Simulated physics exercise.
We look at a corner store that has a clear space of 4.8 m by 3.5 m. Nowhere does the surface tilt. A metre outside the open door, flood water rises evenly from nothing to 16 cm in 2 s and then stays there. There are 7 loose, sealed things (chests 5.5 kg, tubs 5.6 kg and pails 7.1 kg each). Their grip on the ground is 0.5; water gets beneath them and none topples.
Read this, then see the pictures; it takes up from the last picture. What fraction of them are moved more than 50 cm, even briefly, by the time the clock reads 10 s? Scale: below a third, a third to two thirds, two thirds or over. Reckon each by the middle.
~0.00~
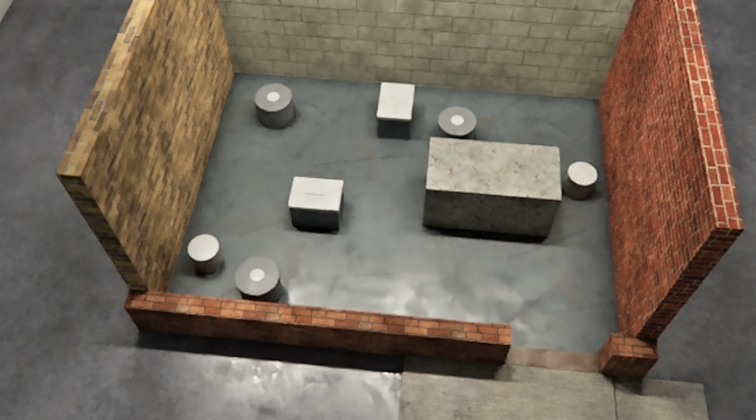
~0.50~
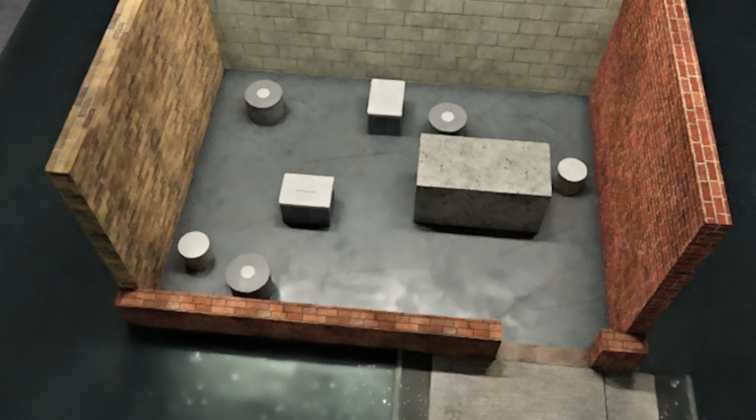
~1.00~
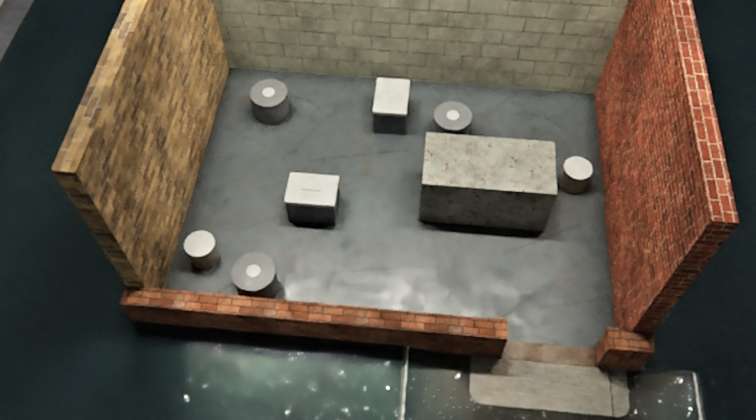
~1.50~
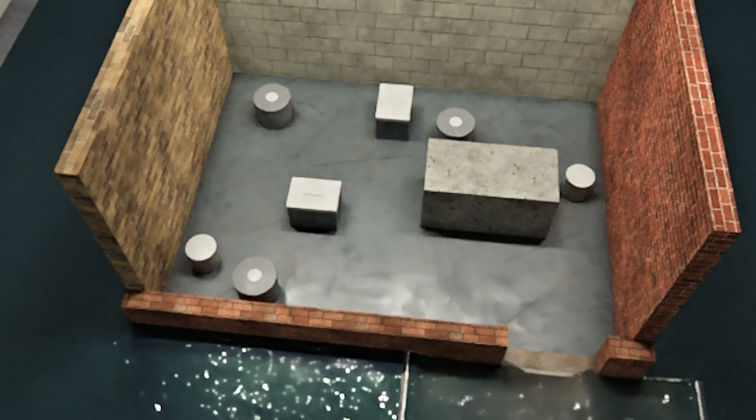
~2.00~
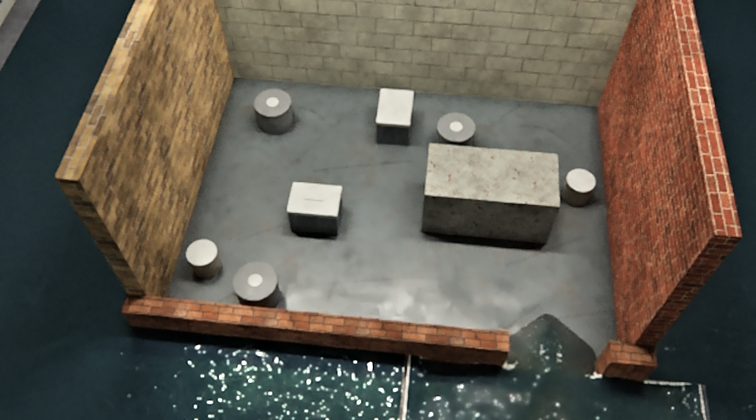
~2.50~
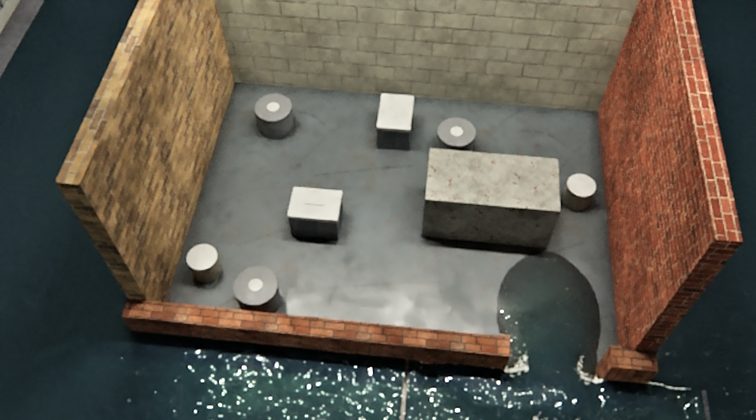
The portion should come out one third up to two thirds.
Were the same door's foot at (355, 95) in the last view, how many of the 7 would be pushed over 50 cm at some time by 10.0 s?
Result: 1.
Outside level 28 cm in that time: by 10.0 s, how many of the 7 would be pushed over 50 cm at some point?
Then 7 of them.
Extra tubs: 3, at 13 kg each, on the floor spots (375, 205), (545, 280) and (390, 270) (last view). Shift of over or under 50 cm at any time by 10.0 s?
Result by item, in order: Inside the cutoff, beyond the cutoff, inside the cutoff.
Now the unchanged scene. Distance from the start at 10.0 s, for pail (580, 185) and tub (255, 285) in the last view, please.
One is off by 80 cm, the other by 60 cm, in the order asked.
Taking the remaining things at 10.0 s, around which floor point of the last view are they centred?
That lands at roughly (323, 193).
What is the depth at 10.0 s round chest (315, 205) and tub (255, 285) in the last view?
First roughly 2 cm, second roughly 6 cm.
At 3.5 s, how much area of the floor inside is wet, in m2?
I'd estimate close to 3.0 m2.
After 3.5 s 0 of 7 are over 50 cm from their spots; 0 afloat.
After 4.5 s 0 of 7 are over 50 cm from their spots; 0 afloat.
After 7.0 s 1 of 7 are over 50 cm from their spots; 0 afloat.
After 10.0 s 4 of 7 are over 50 cm from their spots, and 4 have been at some point; 4 afloat.
